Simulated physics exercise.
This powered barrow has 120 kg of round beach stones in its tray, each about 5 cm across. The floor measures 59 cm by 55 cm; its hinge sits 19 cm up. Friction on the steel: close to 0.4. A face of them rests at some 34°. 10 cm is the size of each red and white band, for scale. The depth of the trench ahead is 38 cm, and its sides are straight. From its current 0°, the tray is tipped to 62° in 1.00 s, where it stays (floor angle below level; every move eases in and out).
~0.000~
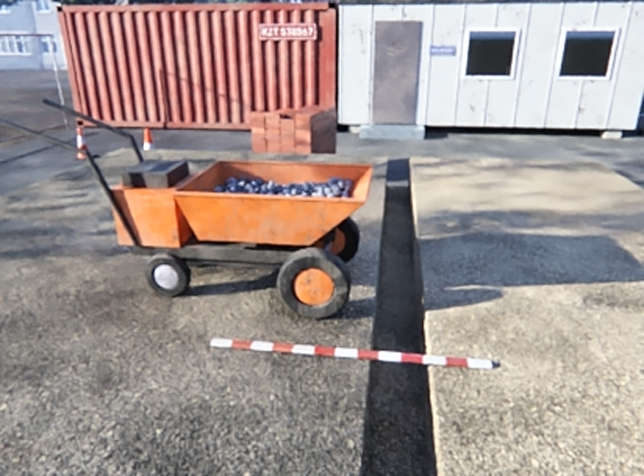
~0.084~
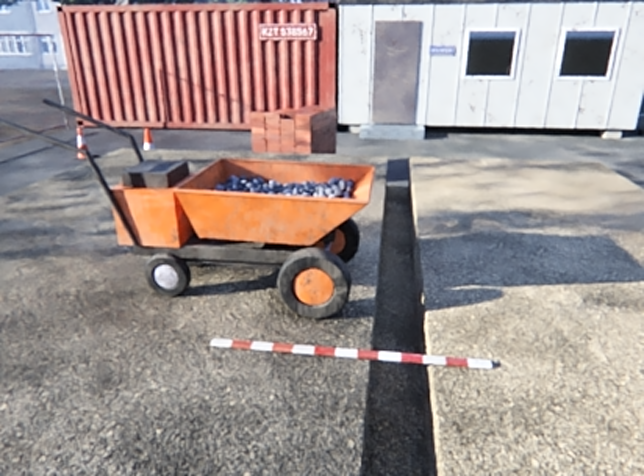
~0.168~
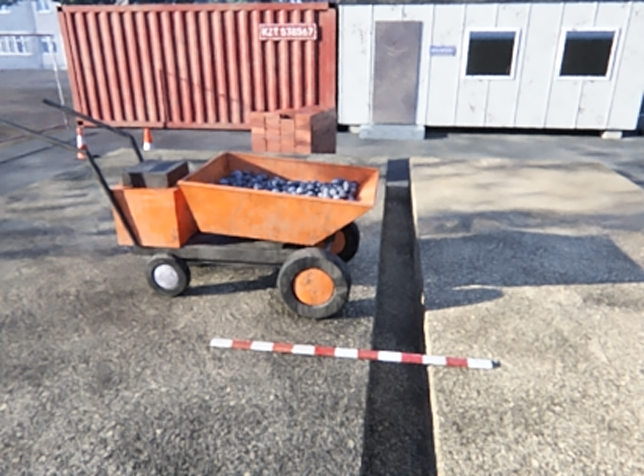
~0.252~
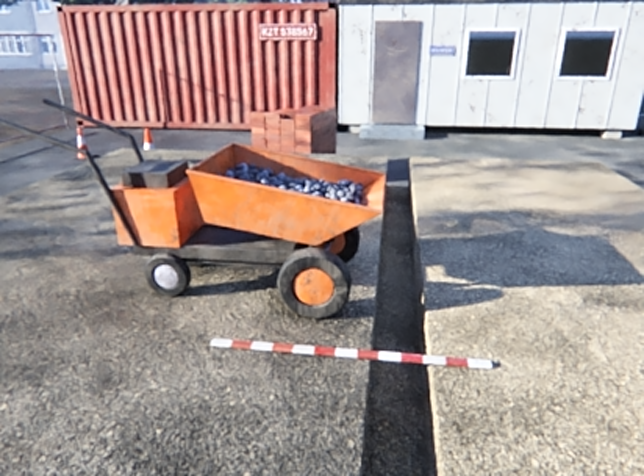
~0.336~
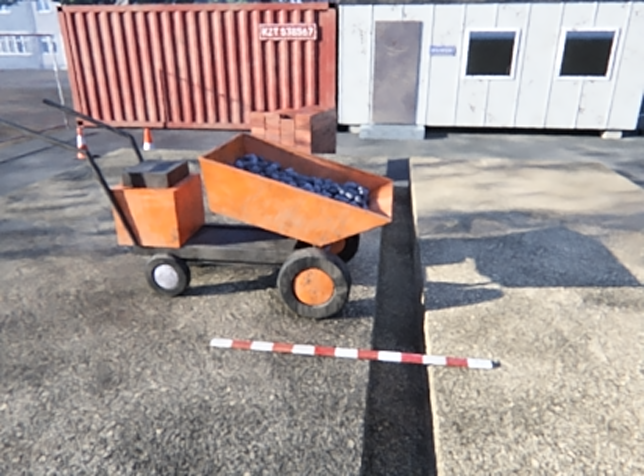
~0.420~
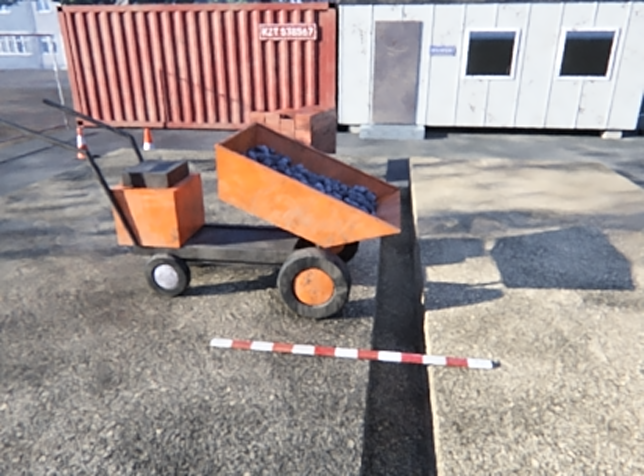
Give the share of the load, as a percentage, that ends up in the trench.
18 %.
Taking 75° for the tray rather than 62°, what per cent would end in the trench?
Near 20 per cent then.
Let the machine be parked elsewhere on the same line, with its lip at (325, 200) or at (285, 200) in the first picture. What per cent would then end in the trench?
I'd say some 65 per cent and some 95 per cent.
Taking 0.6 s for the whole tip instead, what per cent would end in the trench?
Trench share: Approx. 10%.
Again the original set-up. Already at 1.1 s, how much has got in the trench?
At that moment: Approx. 0 %.
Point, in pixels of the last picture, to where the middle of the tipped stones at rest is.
Their middle ends up near (471, 294).
After 0.8 s the floor is at 52°; 100 % in the tray; the foremost stones are at (407, 246).
After 1.1 s the floor is at 62°; 68 % in the tray, 1 % in the trench, 30 % past the trench; the foremost stones are at (476, 286).
After 1.5 s the floor is at 62°; 22 % in the tray, 2 % in the trench, 76 % past the trench; the foremost stones are at (584, 302).
After 3.4 s the floor is at 62°; 0 % in the tray, 18 % in the trench, 82 % past the trench; the foremost stones are past the picture's edge.
